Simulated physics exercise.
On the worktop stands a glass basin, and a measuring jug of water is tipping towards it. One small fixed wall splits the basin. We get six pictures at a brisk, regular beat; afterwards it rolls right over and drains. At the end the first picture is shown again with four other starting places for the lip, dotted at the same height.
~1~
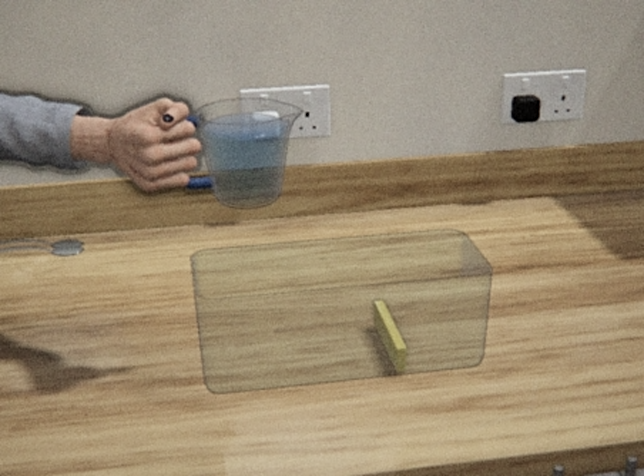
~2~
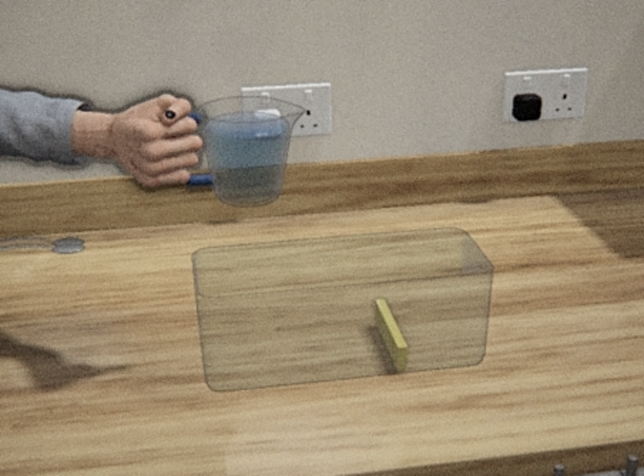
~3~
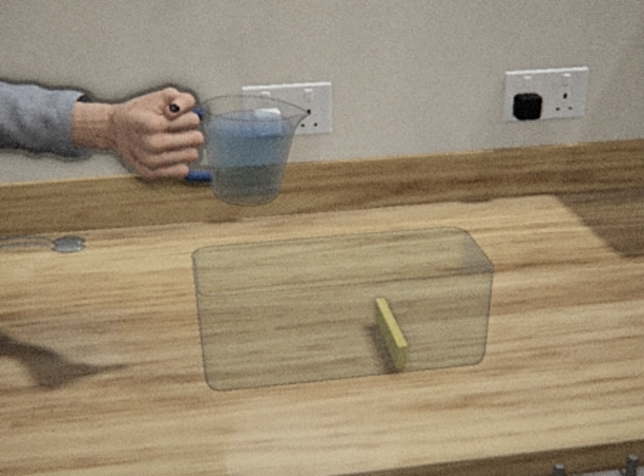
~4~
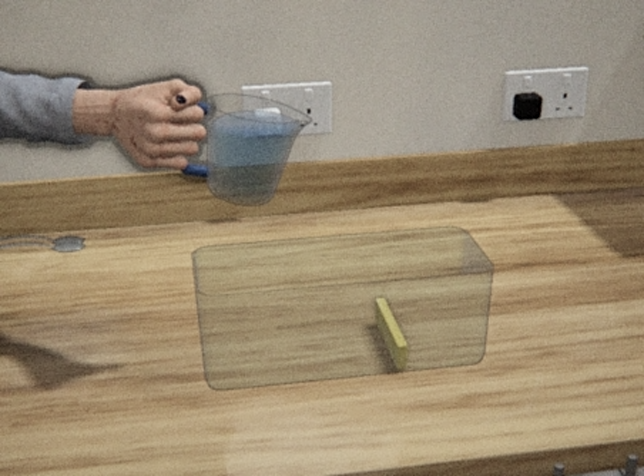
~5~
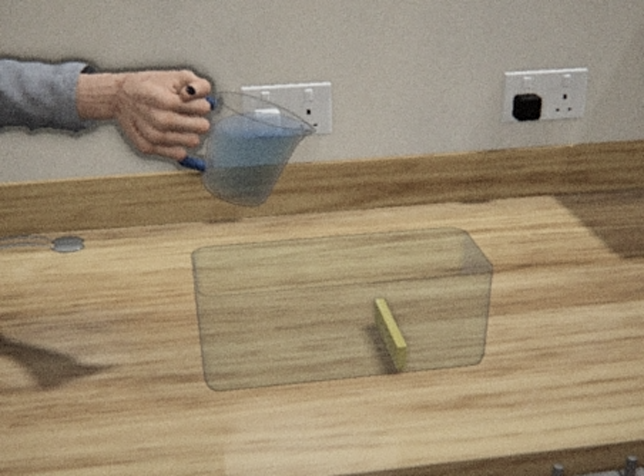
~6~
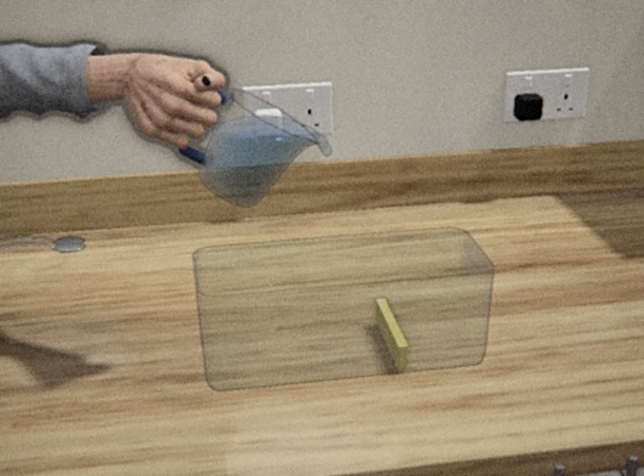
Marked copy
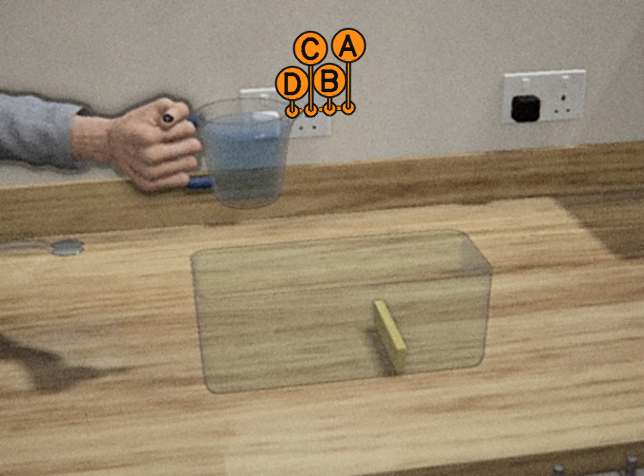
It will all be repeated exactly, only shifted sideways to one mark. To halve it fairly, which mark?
I would pick spot B.
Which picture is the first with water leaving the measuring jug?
Picture 6.
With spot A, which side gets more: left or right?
The right side.
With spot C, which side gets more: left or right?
More ends on the left.
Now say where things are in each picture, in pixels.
Upright, lip at (301, 110); basin from (205, 391) to (483, 361); top of the wall at (390, 323); nothing has left yet.
Upright, lip at (304, 110); nothing has left yet.
Tipped about 5°, lip at (307, 113); nothing has left yet.
Tipped about 12°, lip at (311, 119); nothing has left yet.
Tipped about 21°, lip at (314, 129); nothing has left yet.
Tipped about 31°, lip at (318, 141); water is over the lip, down to (325, 150).
On the marked copy, A at (348, 107); B at (329, 108); C at (311, 110); D at (292, 111).
With A, about 27 % ends left of the wall and 72 % right of it.
With B, about 50 % ends left of the wall and 49 % right of it.
With C, about 81 % ends left of the wall and 16 % right of it.
With D, about 91 % ends left of the wall and 7 % right of it.
